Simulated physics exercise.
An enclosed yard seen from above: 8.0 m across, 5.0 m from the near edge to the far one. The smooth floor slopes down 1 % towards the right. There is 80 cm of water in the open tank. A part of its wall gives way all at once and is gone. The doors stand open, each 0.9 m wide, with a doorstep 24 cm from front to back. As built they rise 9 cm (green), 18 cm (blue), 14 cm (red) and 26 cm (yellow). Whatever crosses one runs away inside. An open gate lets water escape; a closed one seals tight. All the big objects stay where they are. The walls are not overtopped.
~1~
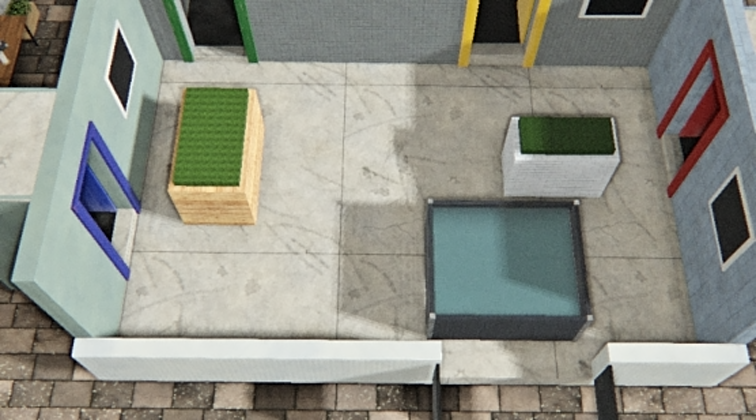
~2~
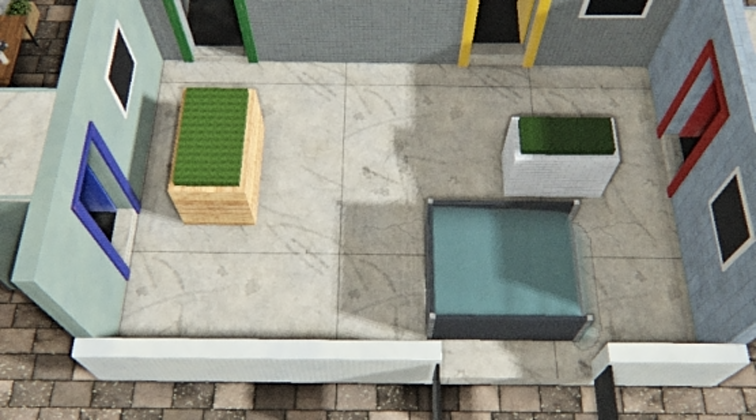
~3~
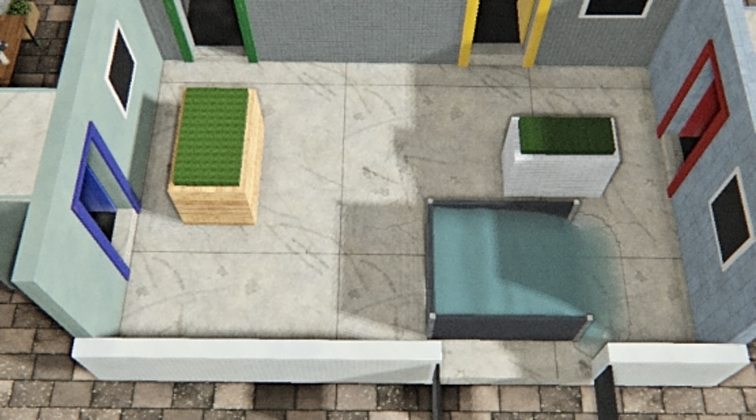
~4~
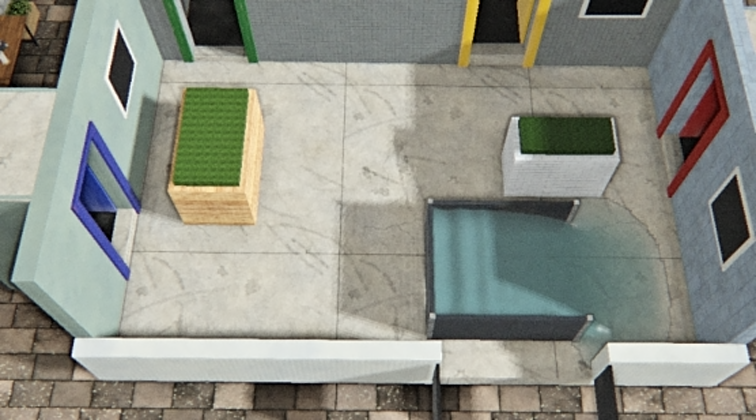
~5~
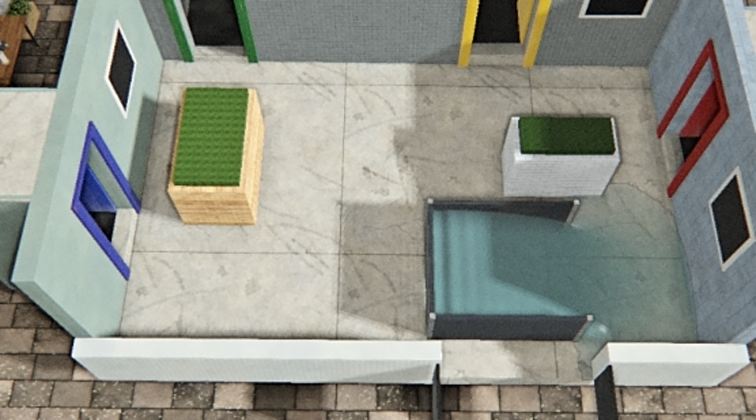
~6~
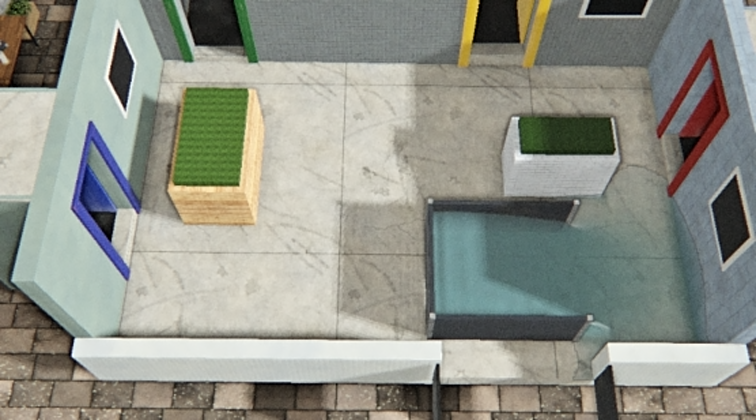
In an enclosed yard seen from above, with blue, green, yellow and red doorways around a pale floor, an open tank of still water stands near the front wall. Its right side vanishes, and the water pours out through the gap, fanning across the floor towards the right wall as the level inside lowers.
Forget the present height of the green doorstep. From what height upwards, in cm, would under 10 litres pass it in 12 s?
At least 8 cm or so.
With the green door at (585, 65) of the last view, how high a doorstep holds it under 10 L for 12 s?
Roughly 31 cm.
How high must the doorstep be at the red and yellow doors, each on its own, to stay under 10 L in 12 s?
Roughly 19 cm at red and 8.0 cm at yellow.
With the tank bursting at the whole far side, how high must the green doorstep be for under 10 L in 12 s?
About 13.5 cm.
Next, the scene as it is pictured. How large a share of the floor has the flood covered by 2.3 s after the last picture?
About 30 per cent.
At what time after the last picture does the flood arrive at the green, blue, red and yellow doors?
Green 3.8 s, blue 6.5 s, red 0.1 s, yellow 1.8 s.
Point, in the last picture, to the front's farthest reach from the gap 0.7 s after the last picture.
At about (646, 82).
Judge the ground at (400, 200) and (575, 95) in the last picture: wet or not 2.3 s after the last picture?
In that order: Still dry, under water.
Then, 0.7 s after the last picture water covers 15 % of the floor, deepest (60 cm) near (694, 350); it has not reached the green door.
Then, 2.3 s after the last picture water covers 30 % of the floor, deepest (42 cm) near (624, 82); it has not reached the green door.
Then, 11.3 s after the last picture water covers 95 % of the floor, deepest (10 cm) near (366, 358); 6 cm at the green door, 5 litres in over its 9 cm doorstep.
At the green door as built, the water peaked near 11 cm, 7.5 s after the last picture.
Run again over the same 12 s with other heights there, 21 litres in over 6.5 cm, 5 litres over 9 cm. The limit of 10 litres is kept from about 8 cm up.
